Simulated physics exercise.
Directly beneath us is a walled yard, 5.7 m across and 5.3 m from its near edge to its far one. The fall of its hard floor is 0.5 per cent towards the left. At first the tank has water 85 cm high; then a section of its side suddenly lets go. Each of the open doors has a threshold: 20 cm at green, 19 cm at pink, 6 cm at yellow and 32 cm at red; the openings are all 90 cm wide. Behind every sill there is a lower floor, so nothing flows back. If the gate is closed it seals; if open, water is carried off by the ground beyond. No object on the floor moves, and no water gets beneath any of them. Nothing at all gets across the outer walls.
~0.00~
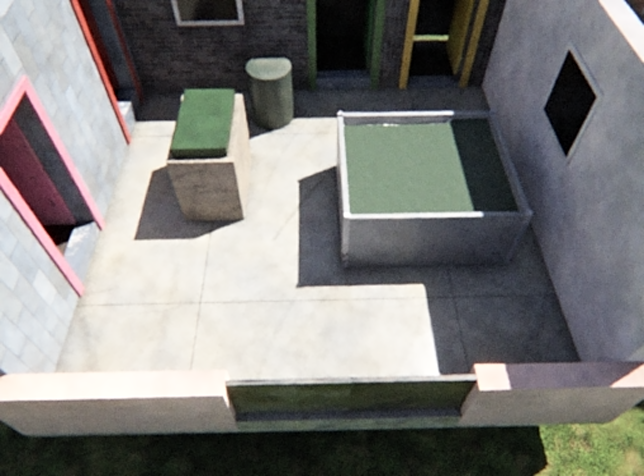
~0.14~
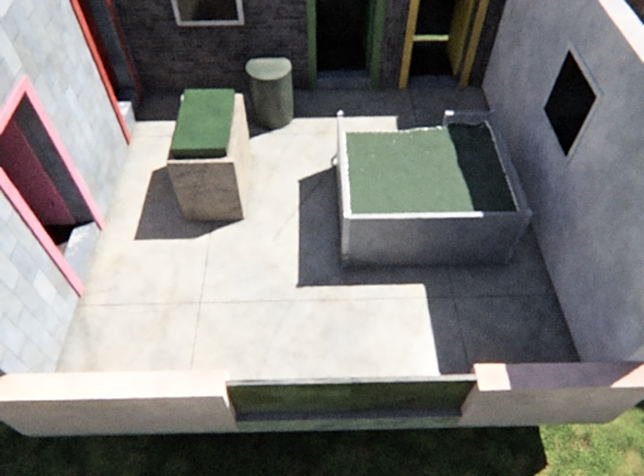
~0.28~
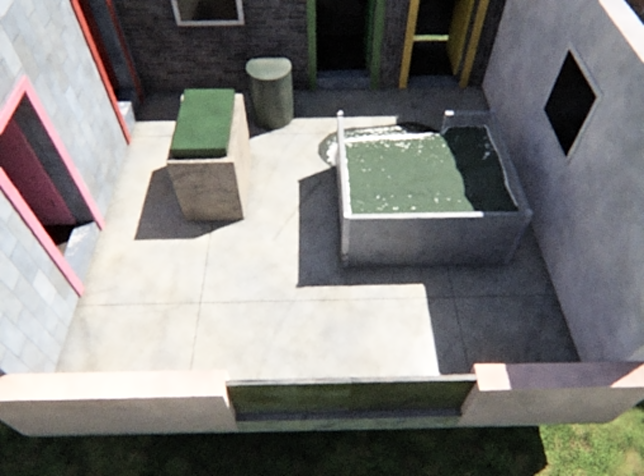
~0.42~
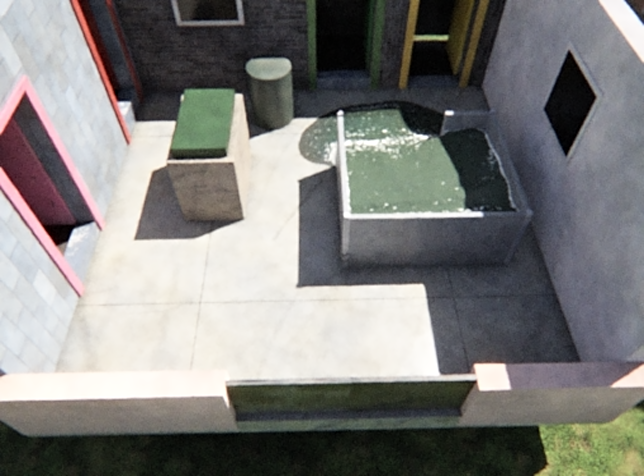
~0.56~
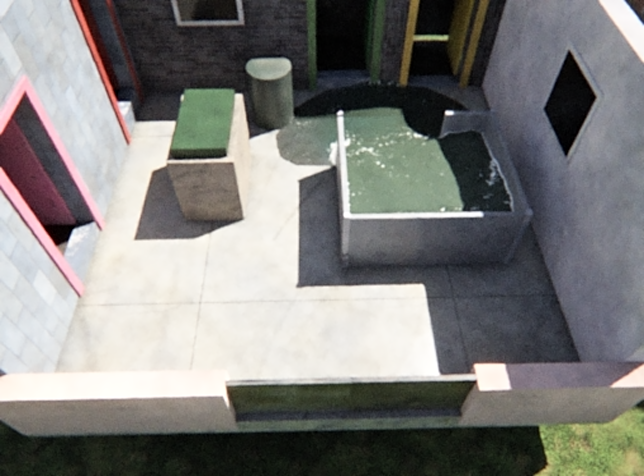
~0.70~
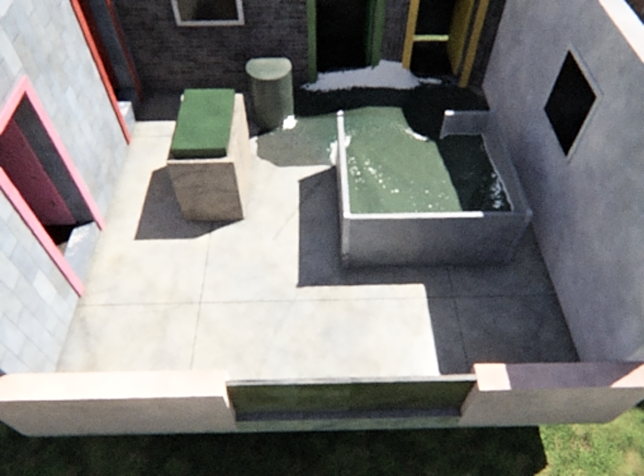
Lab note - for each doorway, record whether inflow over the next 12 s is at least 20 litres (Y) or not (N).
Outcome: The green door will overshoot the limit. The pink door will undershoot the limit. The yellow door will overshoot the limit. The red door will undershoot the limit.
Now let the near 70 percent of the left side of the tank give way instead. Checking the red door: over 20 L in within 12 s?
Note: Red door, short of the limit.
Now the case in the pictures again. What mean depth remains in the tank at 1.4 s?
Roughly 43 centimetres.
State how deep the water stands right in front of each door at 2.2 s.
Depths: Green door 36 cm, pink door 0 cm, yellow door 23 cm, red door 26 cm.
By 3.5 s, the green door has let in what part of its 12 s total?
Some 100 in a hundred.
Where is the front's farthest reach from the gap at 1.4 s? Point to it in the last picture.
Around pixel (177, 94).
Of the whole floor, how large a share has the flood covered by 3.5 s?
Close to 60 in a hundred.
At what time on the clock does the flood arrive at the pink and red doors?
Pink = 2.8 s, red = 1.8 s.
After 1.4 s water covers 25 % of the floor and is deepest (48 cm) near (306, 92); green door 46 cm at the sill, 117 L in, pink door not reached, yellow door 29 cm at the sill, 90 L in, red door not reached.
After 2.2 s water covers 35 % of the floor and is deepest (36 cm) near (145, 95); green door 36 cm at the sill, 243 L in, pink door not reached, yellow door 23 cm at the sill, 211 L in, red door 26 cm at the sill, 0 L in.
After 3.5 s water covers 60 % of the floor and is deepest (26 cm) near (370, 90); green door 23 cm at the sill, 299 L in, pink door 4 cm at the sill, 0 L in, yellow door 18 cm at the sill, 317 L in, red door 19 cm at the sill, 0 L in.
After 7.0 s water covers 95 % of the floor and is deepest (13 cm) near (375, 395); green door 11 cm at the sill, 306 L in, pink door 5 cm at the sill, 0 L in, yellow door 11 cm at the sill, 419 L in, red door 10 cm at the sill, 0 L in.
After 12.0 s water covers 100 % of the floor and is deepest (12 cm) near (115, 189); green door 8 cm at the sill, 306 L in, pink door 9 cm at the sill, 0 L in, yellow door 5 cm at the sill, 436 L in, red door 6 cm at the sill, 0 L in.
